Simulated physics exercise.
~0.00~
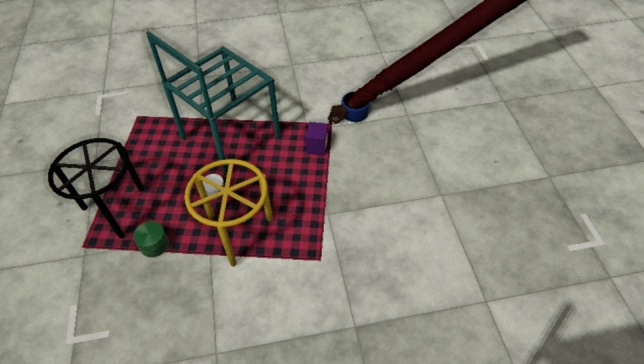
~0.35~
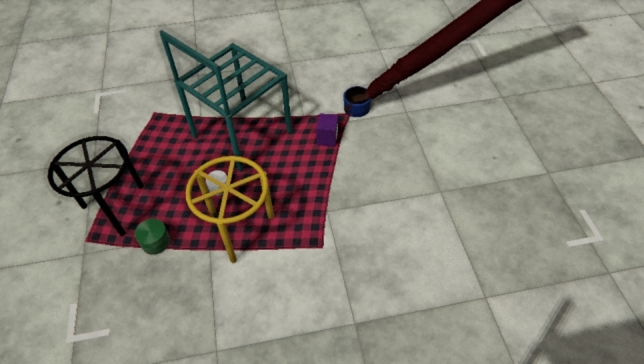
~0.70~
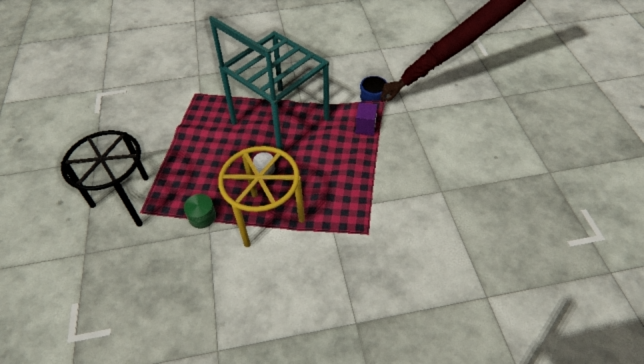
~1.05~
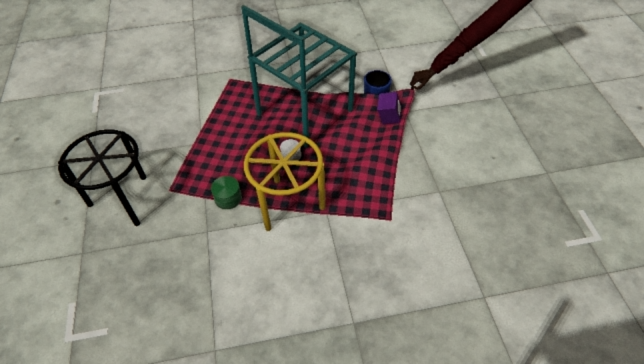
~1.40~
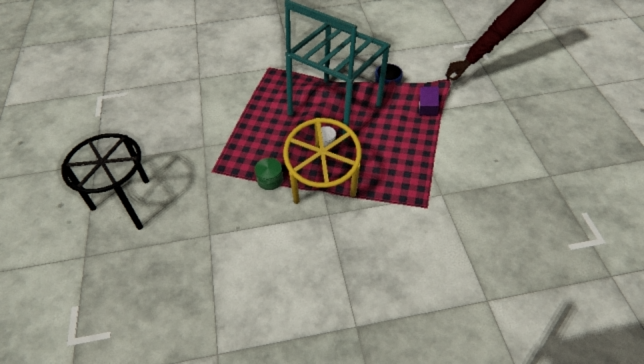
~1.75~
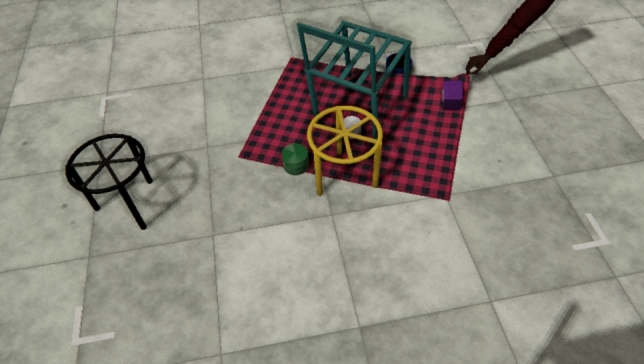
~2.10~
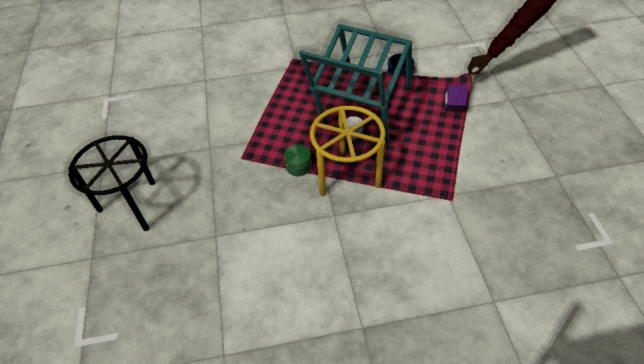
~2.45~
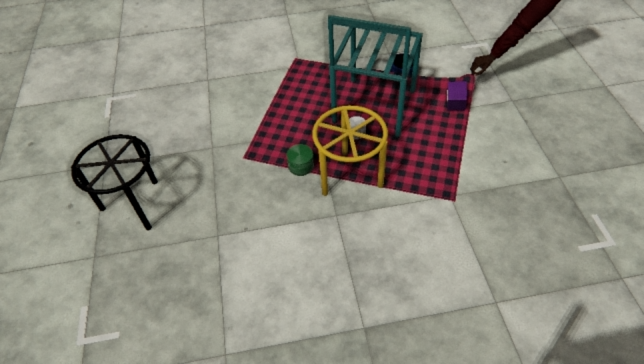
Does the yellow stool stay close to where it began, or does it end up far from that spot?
It ends up far from that spot. The yellow stool rides along with the checked mat, a long way toward the upper right.
